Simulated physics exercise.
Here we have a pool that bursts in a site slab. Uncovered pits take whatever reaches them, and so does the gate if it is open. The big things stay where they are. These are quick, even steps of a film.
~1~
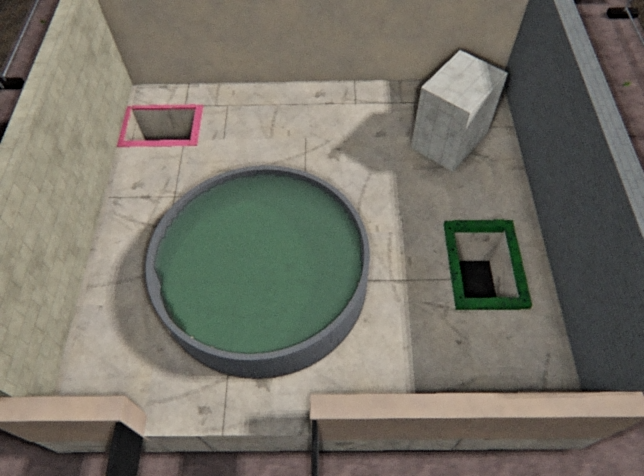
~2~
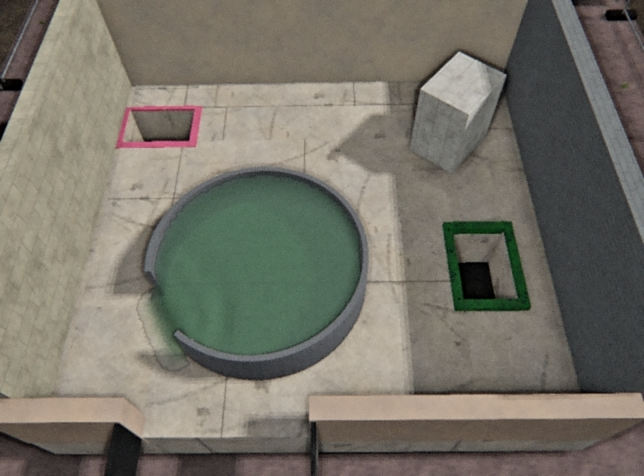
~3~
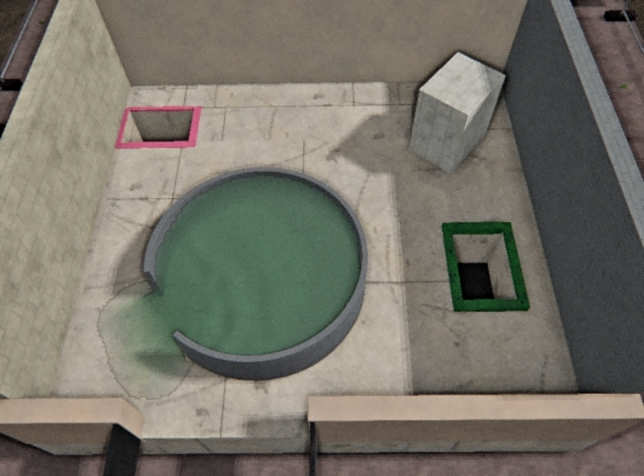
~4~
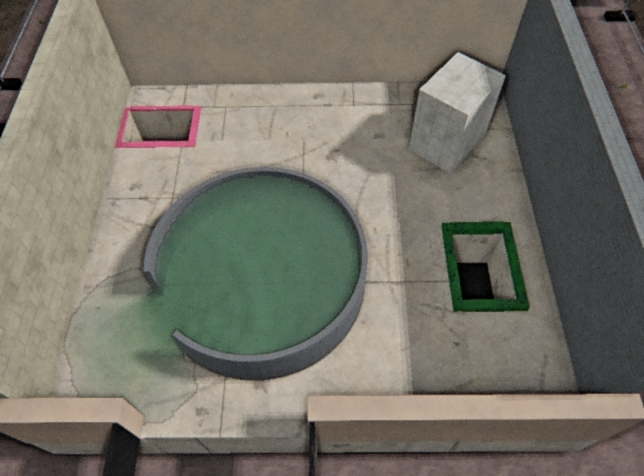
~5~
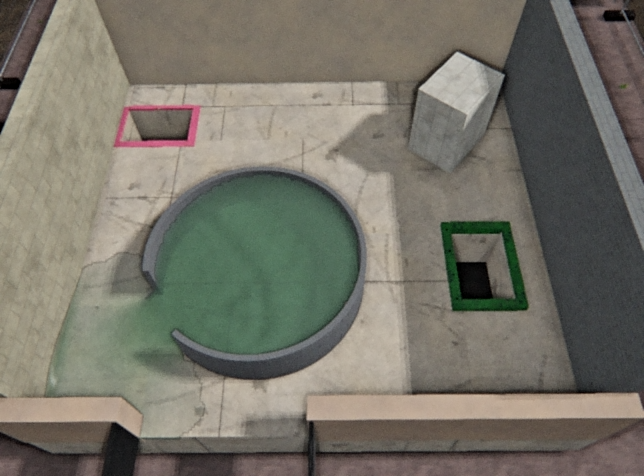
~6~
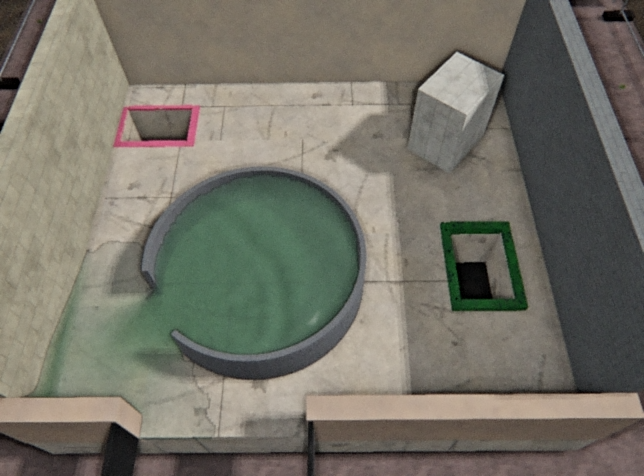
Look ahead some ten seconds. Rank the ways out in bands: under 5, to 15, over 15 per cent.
In the end: The gate takes above 15 %; the pink pit takes above 15 %; the green pit takes not even 5 %.
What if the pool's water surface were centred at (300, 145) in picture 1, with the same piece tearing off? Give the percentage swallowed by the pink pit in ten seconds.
Roughly, in per cent: Pink 14.
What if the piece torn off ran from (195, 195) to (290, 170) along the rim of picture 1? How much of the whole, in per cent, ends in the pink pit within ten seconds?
Parts in a hundred: Pink 45.
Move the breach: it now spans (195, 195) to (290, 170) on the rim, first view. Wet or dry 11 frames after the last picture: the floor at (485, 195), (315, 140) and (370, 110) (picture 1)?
One after the other: Clear, covered, covered.
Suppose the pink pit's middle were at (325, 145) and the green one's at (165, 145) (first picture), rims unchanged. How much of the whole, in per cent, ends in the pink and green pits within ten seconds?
In per cent: Pink 8, green 6.
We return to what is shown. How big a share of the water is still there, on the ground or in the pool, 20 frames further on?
Some 88 per cent.
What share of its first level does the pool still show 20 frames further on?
Close to 54 %.
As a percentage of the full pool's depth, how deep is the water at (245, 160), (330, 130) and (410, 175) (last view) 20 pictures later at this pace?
In that order: 4, 0 and 0 per cent.
A moment on, water covers 10 % of the floor; the gate 1 %, the pink pit 0 %, the green pit 0 %.
Next, water covers 25 % of the floor; the gate 2 %, the pink pit 0 %, the green pit 0 %.
Then, water covers 45 % of the floor; the gate 7 %, the pink pit 4 %, the green pit 0 %.
Later, water covers 70 % of the floor; the gate 15 %, the pink pit 12 %, the green pit 0 %.
In the end, water covers 95 % of the floor; the gate 23 %, the pink pit 20 %, the green pit 0 %.
